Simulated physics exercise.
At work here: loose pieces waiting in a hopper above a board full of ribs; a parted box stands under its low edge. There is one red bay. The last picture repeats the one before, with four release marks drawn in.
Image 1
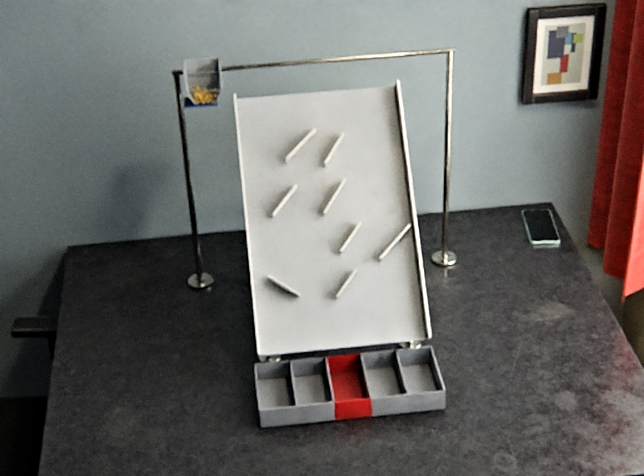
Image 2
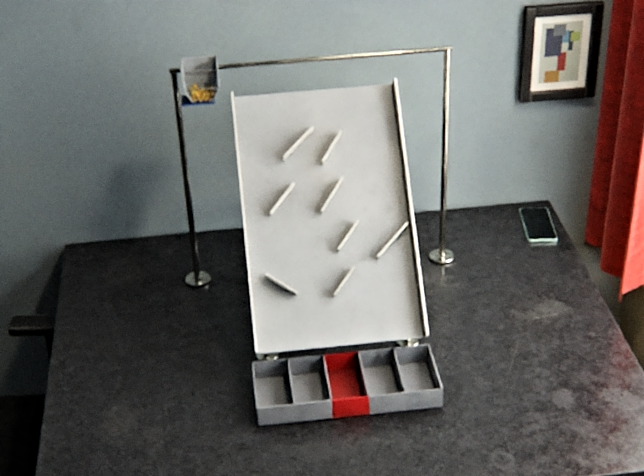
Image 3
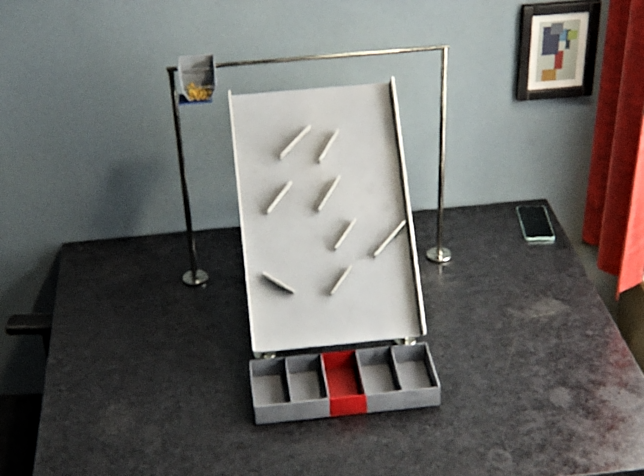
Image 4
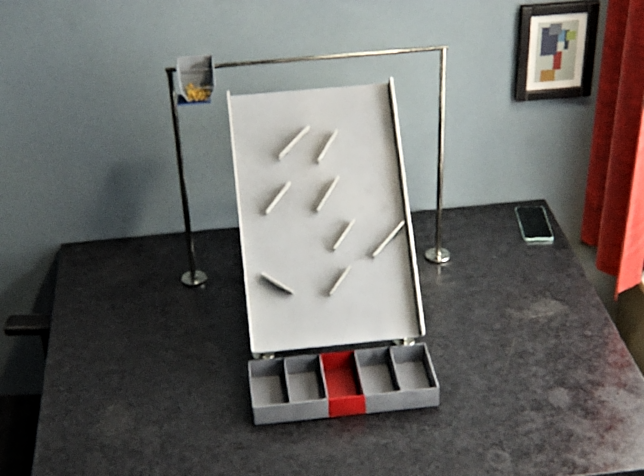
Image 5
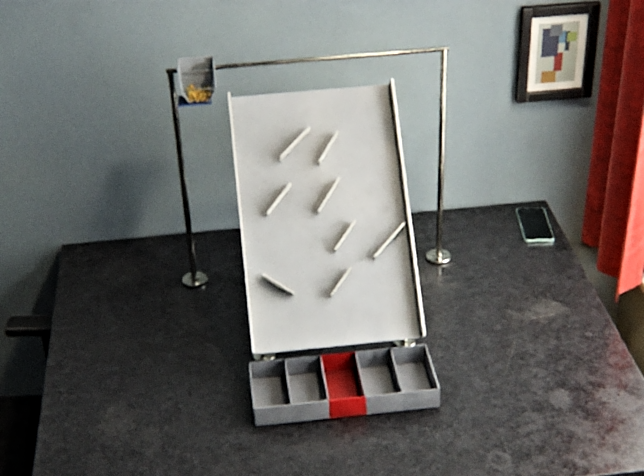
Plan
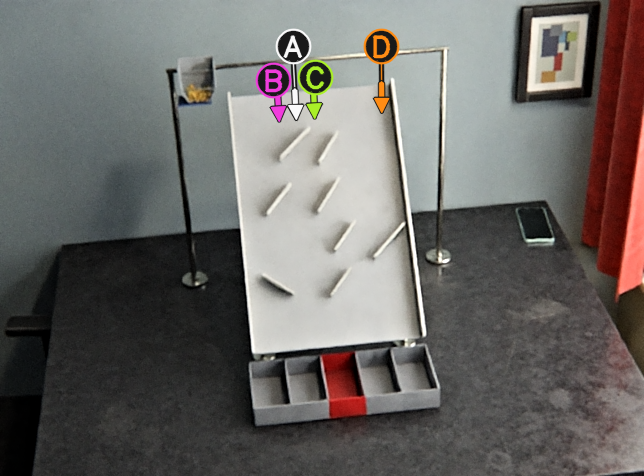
On a dark tabletop, a small hopper of yellow pieces sits above a ribbed white board and parted box, nothing moving but slight camera drift.
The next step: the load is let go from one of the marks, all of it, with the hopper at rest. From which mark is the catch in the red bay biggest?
D works best here.
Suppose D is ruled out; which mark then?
The answer is C.
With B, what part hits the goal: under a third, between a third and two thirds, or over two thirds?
It is under a third.
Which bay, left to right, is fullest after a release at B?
It is the first one.
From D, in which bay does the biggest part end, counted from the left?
The third from the left.
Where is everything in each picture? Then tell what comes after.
In the first picture, hopper at (205, 94), puffed corn balls, door shut.
In the second picture, ribs (283, 157) to (313, 126), (323, 161) to (341, 130), (270, 212) to (294, 182).
In the third picture, ribs (319, 209) to (340, 175), (336, 247) to (356, 219), (375, 255) to (405, 220).
In the fourth picture, ribs (263, 273) to (293, 292), (330, 294) to (350, 266).
In the fifth picture, red bay at (348, 406), number 3 of 5 from the left.
On the marked copy, mark A meets the board at (296, 114); mark B meets the board at (278, 115); mark C meets the board at (314, 112); mark D meets the board at (381, 107).
If A is chosen, a small part in the red bay, most in other bays, a small part outside the box.
If B is chosen, a small part in the red bay, about two thirds in other bays, about a quarter outside the box.
If C is chosen, about a third in the red bay, about half in other bays, a small part outside the box.
If D is chosen, about two thirds in the red bay, about a quarter in other bays, a stray few held on the board, a small part outside the box.
